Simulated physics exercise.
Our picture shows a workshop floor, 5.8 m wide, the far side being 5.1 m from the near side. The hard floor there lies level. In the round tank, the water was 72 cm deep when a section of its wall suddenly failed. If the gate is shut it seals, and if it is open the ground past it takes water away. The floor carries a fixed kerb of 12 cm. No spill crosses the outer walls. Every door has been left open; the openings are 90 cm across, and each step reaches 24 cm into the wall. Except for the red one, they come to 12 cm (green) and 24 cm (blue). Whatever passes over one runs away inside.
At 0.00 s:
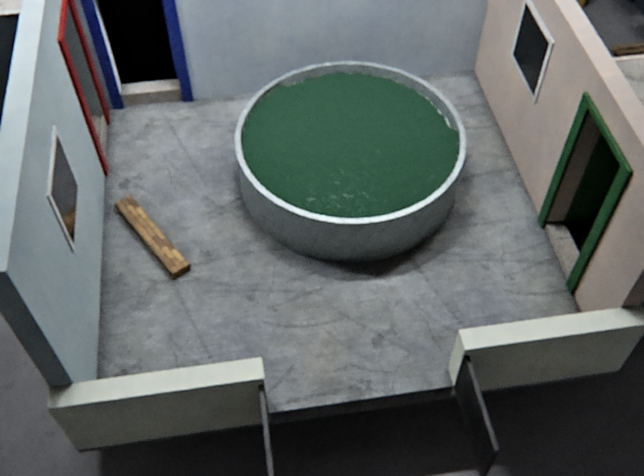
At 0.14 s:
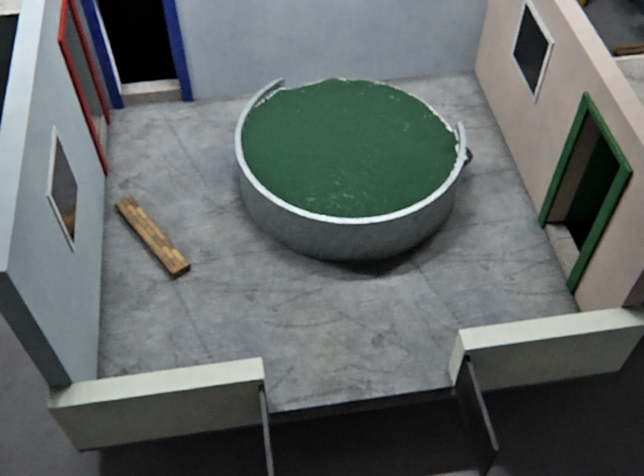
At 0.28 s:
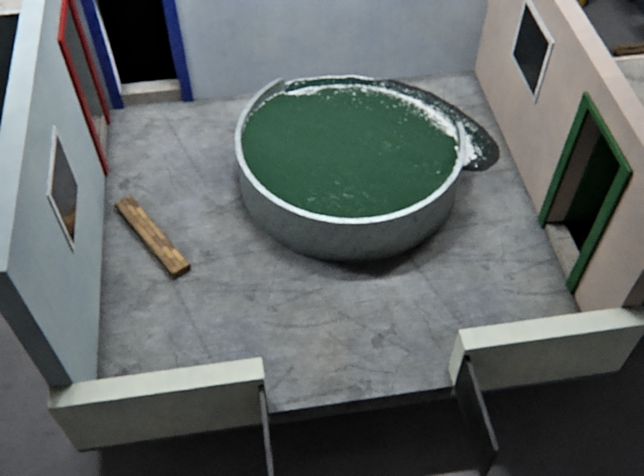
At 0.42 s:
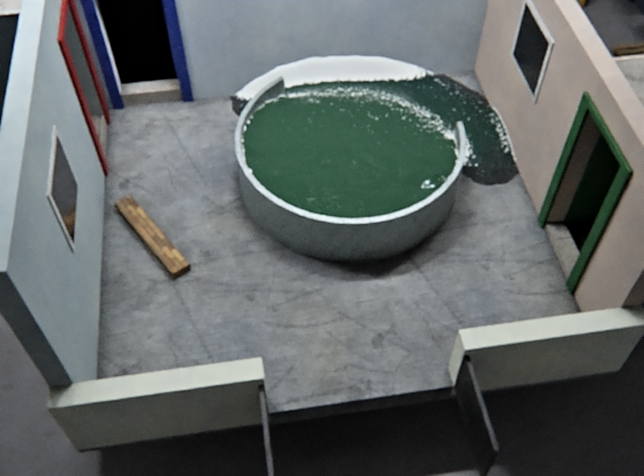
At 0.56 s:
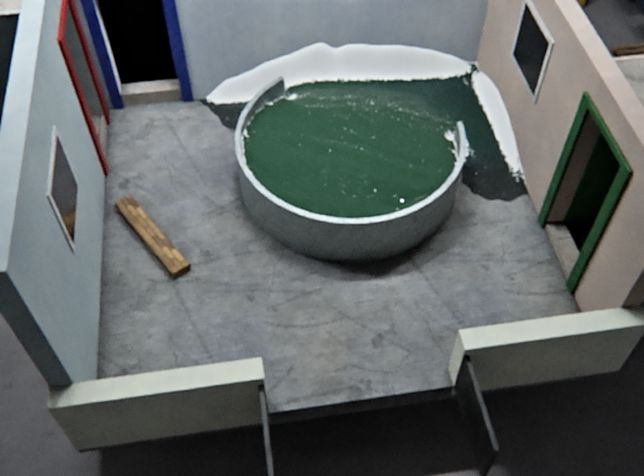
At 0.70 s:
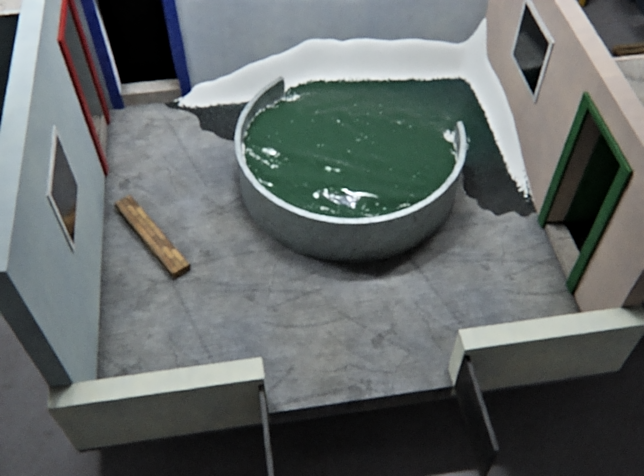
At first, a round tank of green water stands whole on a grey workshop floor, a wooden plank lying to its left. Then its far side opens and water pours out behind it, spreading in a white-edged sheet to the back wall and along the right wall towards the green door.
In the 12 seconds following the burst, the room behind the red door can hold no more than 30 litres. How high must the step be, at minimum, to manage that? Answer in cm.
At least 20 cm.
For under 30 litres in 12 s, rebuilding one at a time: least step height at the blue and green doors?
About 15 cm at blue and 11.5 cm at green.
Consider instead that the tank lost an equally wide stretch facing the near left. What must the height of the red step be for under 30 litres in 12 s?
At least roughly 16 centimetres tall.
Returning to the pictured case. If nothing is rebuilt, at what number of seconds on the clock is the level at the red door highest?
Peak time: About 3.2 s.
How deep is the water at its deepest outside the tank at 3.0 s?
About 55 cm.
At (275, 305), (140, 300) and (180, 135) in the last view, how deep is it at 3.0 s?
The depths come to about 0, 3 and 6 cm.
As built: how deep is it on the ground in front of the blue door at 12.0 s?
It stands about 13.0 centimetres deep.
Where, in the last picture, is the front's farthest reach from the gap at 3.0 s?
Close to pixel (96, 417).
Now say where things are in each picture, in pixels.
The round tank at (350, 138) is whole and still, 72 cm deep; the red door at (88, 93) is dry, in the first frame.
The front is at a hidden place, 0.3 m from the gap on the far side; 0.6 m2 of floor is wet, 72 cm left at the back, in the second frame.
Water pours out on the far side and has run 0.7 m, to (487, 139); about 14 cm deep outside, 72 cm at the back, in the third frame.
Water pours out on the far side and has run 1.2 m, to (488, 105); about 13 cm deep outside, 72 cm at the back, in the fourth frame.
The front is at (474, 72), 1.6 m from the gap on the far side; 4.1 m2 of floor is wet, 72 cm left at the back, in the fifth frame.
The gap is on the far side, the front 1.8 m out at (172, 104); the back of the round tank holds 70 cm; the red door at (88, 93), 4.1 m from the gap, is still 1.2 m from the nearest water, in the sixth frame.
After 1.4 s water covers 40 % of the floor, deepest (76 cm) near (408, 79); 21 cm at the red door, 0 litres in over its 22 cm step.
After 3.0 s water covers 75 % of the floor, deepest (55 cm) near (595, 346); 24 cm at the red door, 4 litres in over its 22 cm step.
After 12.0 s water covers 100 % of the floor, deepest (20 cm) near (109, 110); 17 cm at the red door, 17 litres in over its 22 cm step.
At the red door as built, the water arrived by 1.2 s and peaked near 31 cm at 3.2 s.
Run again over the same 12 s with other heights there, 70 litres in over 17 cm, 14 litres over 22.5 cm. The limit of 30 litres is kept from about 20 cm up.
